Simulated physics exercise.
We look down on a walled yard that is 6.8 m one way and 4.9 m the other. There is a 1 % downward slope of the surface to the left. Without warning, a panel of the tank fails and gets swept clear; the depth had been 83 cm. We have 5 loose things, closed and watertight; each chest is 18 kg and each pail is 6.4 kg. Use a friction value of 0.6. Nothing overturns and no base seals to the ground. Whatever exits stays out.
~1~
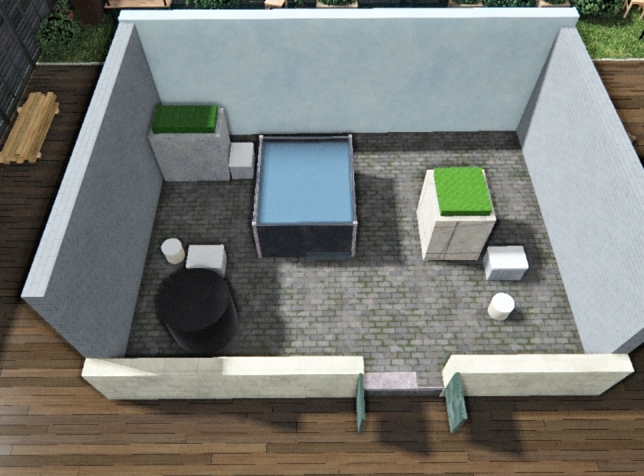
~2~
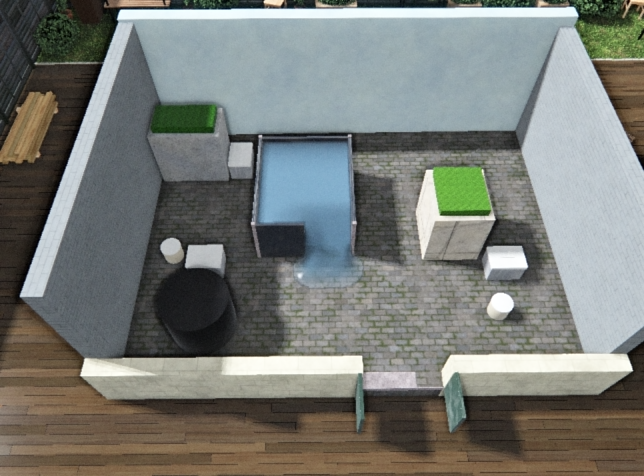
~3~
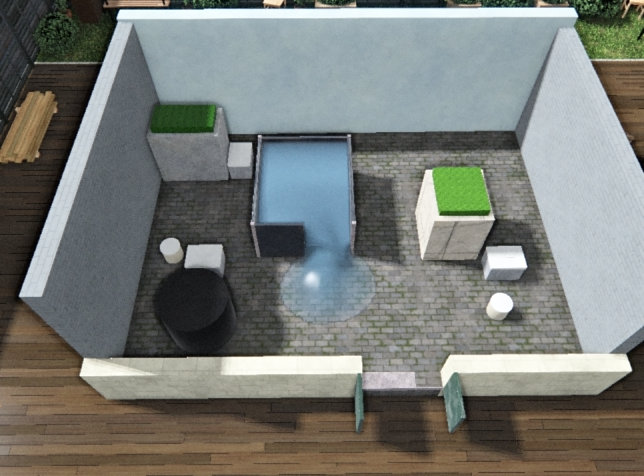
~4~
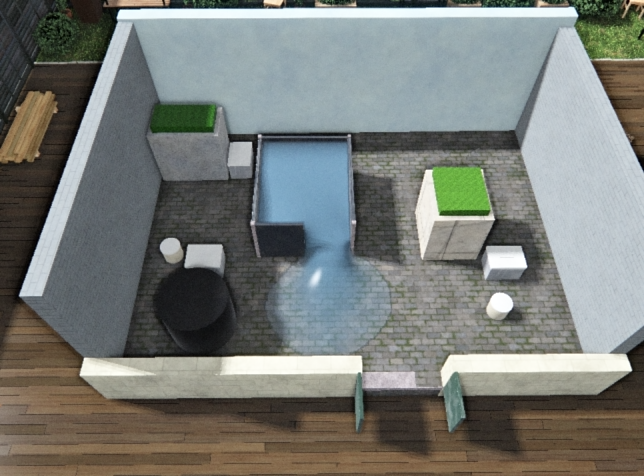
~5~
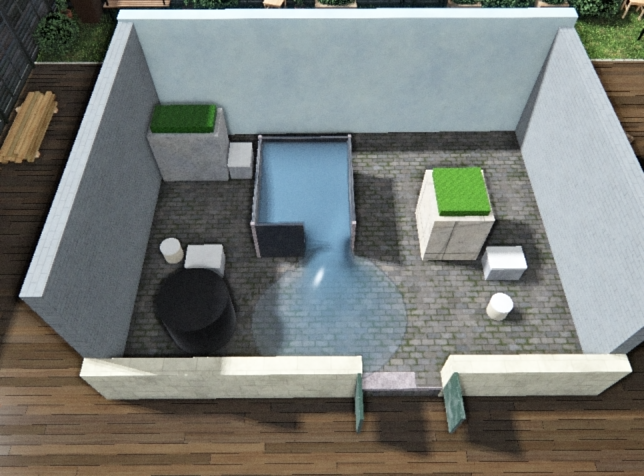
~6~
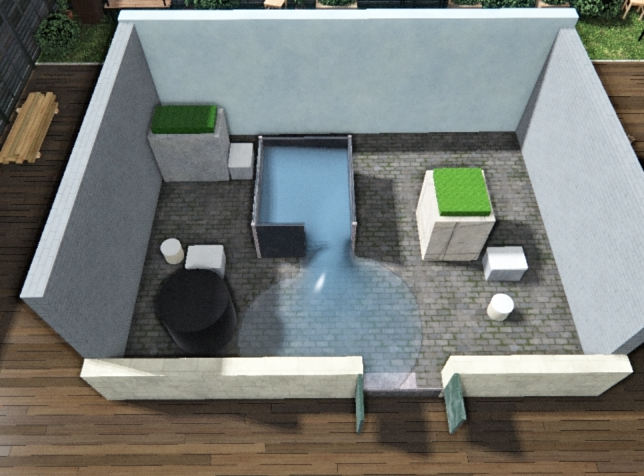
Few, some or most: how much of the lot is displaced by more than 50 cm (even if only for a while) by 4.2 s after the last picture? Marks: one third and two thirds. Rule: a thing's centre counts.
It is less than a third.
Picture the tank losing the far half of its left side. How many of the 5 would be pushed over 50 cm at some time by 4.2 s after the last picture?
Result: 3 of them.
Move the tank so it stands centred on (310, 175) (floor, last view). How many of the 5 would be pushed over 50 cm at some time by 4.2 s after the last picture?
So the tally would be 1.
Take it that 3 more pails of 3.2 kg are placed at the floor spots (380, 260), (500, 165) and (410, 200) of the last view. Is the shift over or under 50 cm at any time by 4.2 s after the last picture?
Order as given: Stays inside it, stays inside it, stays inside it.
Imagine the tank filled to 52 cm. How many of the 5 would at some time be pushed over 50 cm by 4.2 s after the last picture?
You'd get 0 in that case.
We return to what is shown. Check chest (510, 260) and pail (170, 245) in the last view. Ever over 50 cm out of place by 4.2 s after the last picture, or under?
Taking them in order: Falling below it and exceeding it.
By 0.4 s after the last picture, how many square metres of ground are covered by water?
9.0 m2.
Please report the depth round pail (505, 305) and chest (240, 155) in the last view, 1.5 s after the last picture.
Depth approx. 2 cm / 0 cm.
Then, 0.4 s after the last picture 0 of 5 are over 50 cm from their spots; 0 afloat.
Then, 1.5 s after the last picture 0 of 5 are over 50 cm from their spots; 0 afloat.
Then, 2.8 s after the last picture 1 of 5 are over 50 cm from their spots; 0 afloat.
Then, 4.2 s after the last picture 1 of 5 are over 50 cm from their spots, and 1 have been at some point; 1 afloat.
